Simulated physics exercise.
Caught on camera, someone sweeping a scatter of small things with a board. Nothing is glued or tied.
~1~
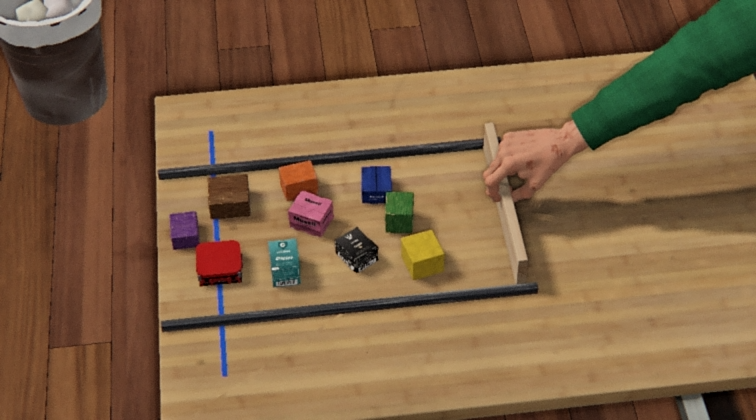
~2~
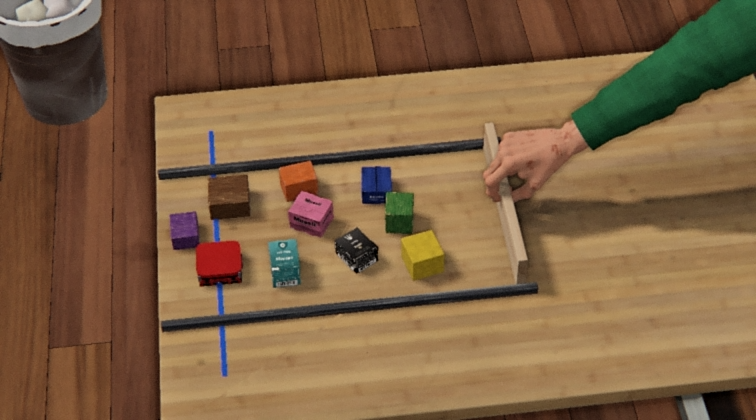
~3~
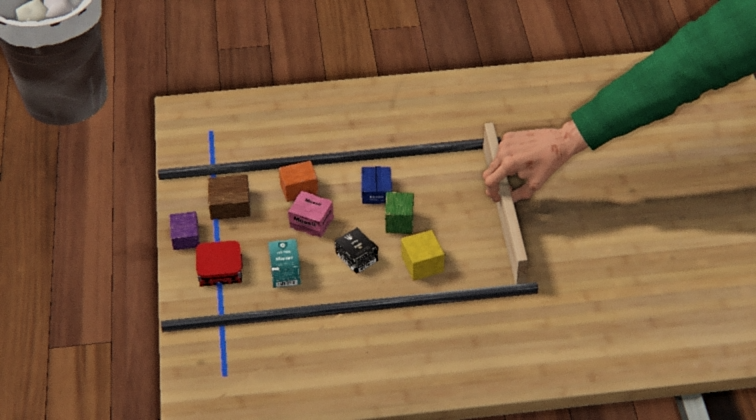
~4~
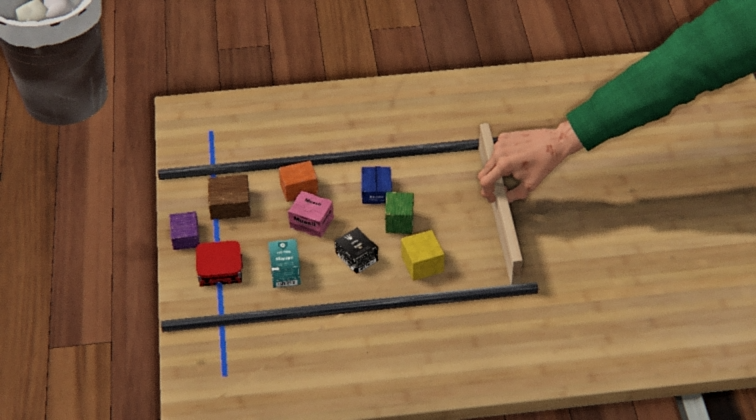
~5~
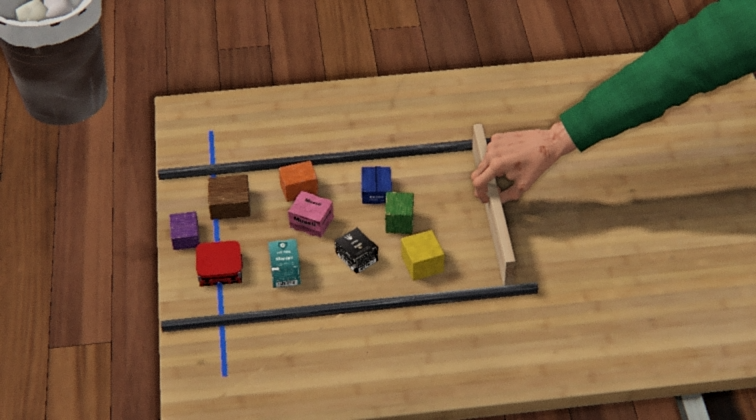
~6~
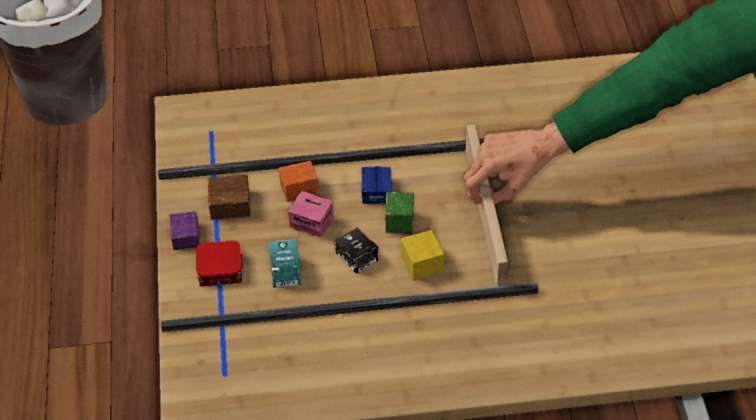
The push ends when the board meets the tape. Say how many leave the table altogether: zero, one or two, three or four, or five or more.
The number that fall off is three or four.
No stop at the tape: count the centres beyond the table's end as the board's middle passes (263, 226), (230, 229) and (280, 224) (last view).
In that order 1, 4 and 0.
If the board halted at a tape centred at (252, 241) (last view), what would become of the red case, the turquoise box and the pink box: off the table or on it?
The red case goes over; the turquoise box does not fall; the pink box stays on.
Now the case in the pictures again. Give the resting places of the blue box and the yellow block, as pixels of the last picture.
Near (200, 202) and (202, 276).
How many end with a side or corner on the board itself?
3 of them.
Soon after, none off yet; purple block at rest near (185, 231); red case at rest near (219, 264); brown block at rest near (229, 197).
At rest, the number that fall off is three or four; fallen, turquoise box, brown block, red case and purple block.
